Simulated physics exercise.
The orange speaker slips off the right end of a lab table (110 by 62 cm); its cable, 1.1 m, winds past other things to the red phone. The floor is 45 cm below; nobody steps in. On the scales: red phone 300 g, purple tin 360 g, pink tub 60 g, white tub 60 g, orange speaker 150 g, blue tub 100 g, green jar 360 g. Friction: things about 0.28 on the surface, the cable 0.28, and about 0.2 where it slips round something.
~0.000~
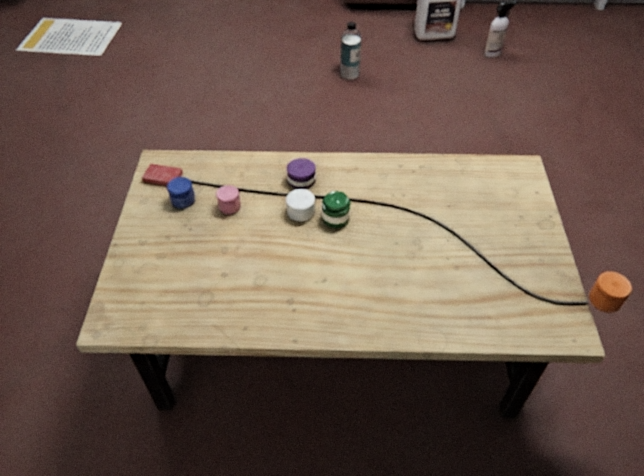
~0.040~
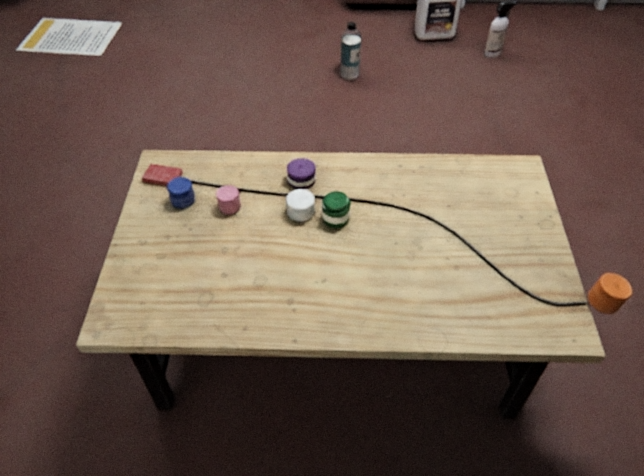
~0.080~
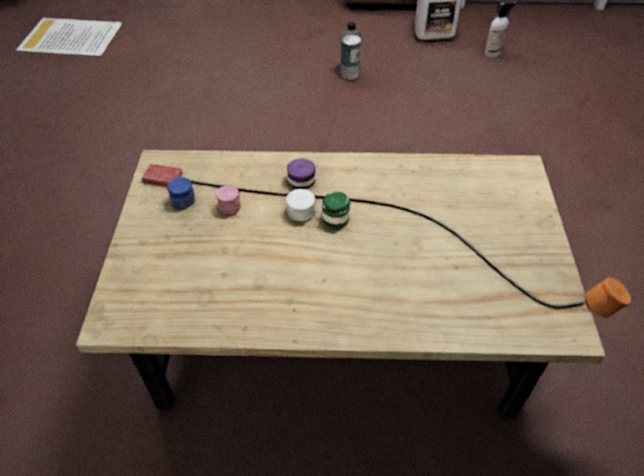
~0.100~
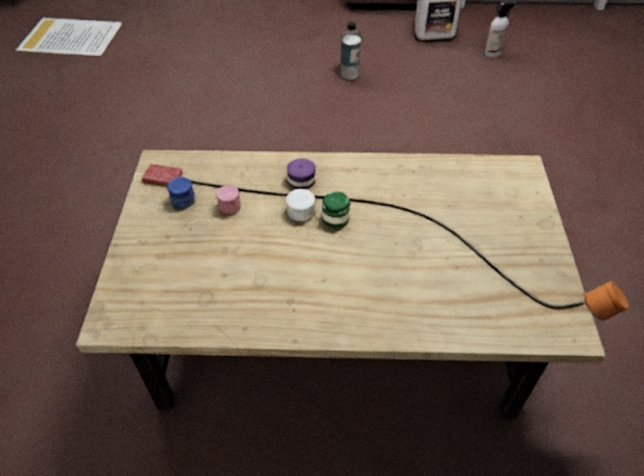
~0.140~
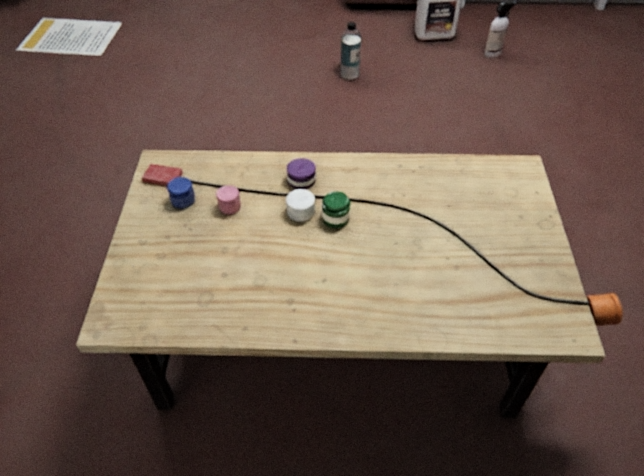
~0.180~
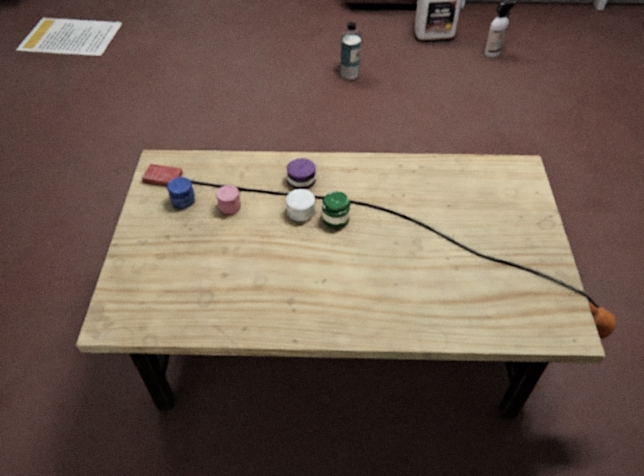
An orange cylindrical object tilts and slips downward past the right edge of a pale wooden table, seen from above in a fixed view over a reddish-brown carpet. Blue, pink, white and green tubs and a purple-lidded tin sit near a flat red object at the upper left, with bottles and paper on the floor behind. The black cable shifts slightly, then its right-hand curve pulls straighter as the orange object drops lower.
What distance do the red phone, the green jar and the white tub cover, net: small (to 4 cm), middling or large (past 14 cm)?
In order: The red phone travels a long way; the green jar barely shifts; the white tub barely shifts.
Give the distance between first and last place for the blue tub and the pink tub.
Blue tub 0 cm, pink tub 0 cm.
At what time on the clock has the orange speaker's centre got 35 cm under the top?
About: 1.05 s.
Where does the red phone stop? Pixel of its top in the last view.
Around (252, 186).
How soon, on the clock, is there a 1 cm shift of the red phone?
Red phone 0.24 s.
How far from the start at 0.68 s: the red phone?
Red phone 10 cm.
At 0.4 s, the cable's tail end at (202, 183); red phone 6 cm off its start, orange speaker over the edge.
At 0.7 s, the cable's tail end at (220, 186); red phone 11 cm off its start, orange speaker over the edge.
At 0.9 s, the cable's tail end at (244, 189); red phone 18 cm off its start at (225, 183), orange speaker over the edge.
At 1.2 s, the cable's tail end at (267, 192); red phone 24 cm off its start, orange speaker over the edge.
At 2.4 s, the cable's tail end at (271, 192); red phone 25 cm off its start at (252, 186), white tub 0 cm off its start at (300, 199), green jar 0 cm off its start at (336, 200), orange speaker over the edge.
